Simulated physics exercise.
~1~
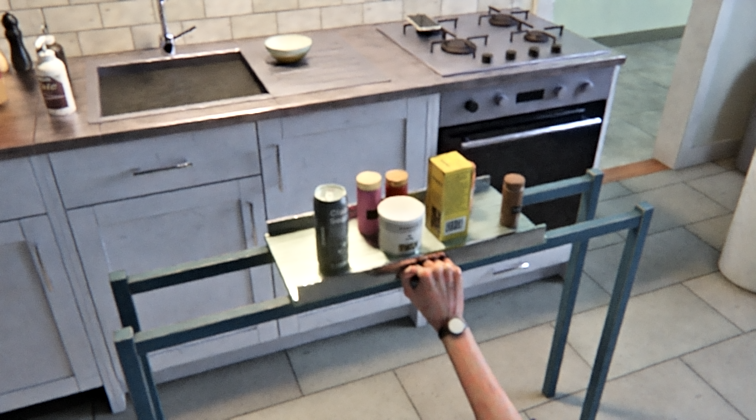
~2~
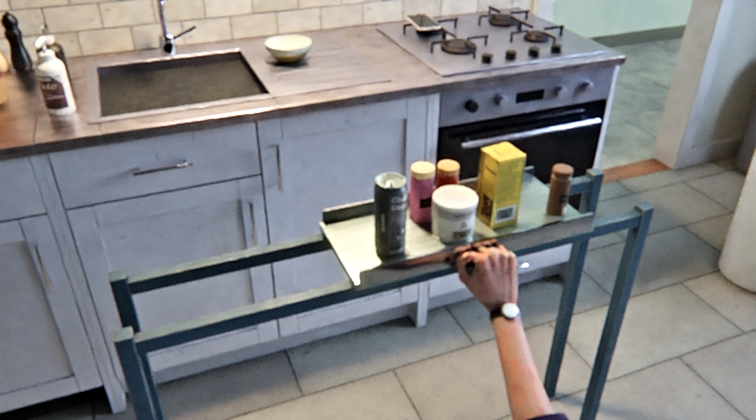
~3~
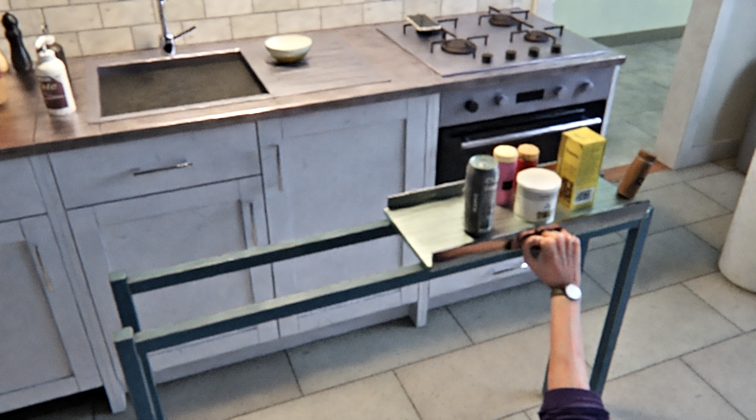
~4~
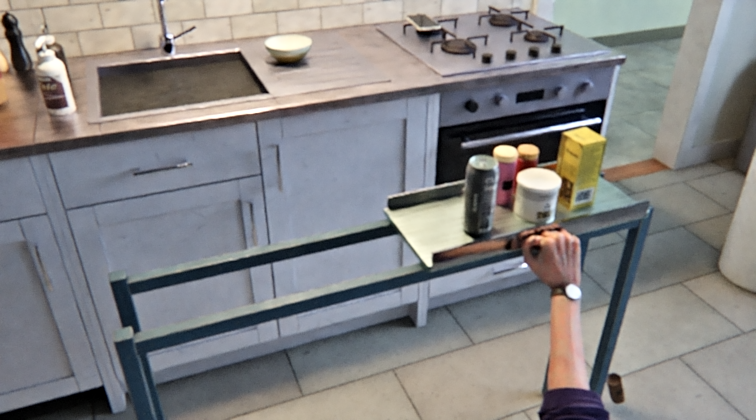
A shallow metal tray slides along a blue-green frame in a kitchen, seen from slightly above, with pale cabinets, a sink and a stove behind. It carries a dark grey can at the left, a pink and an orange shaker behind a white tin, a tall yellow carton, and a small brown shaker at the right end. A hand with a wristwatch grips the front edge and moves the tray rightward to the frame's right end. There the brown shaker tips over the right edge and drops to the floor, while the others stay standing on the halted tray.
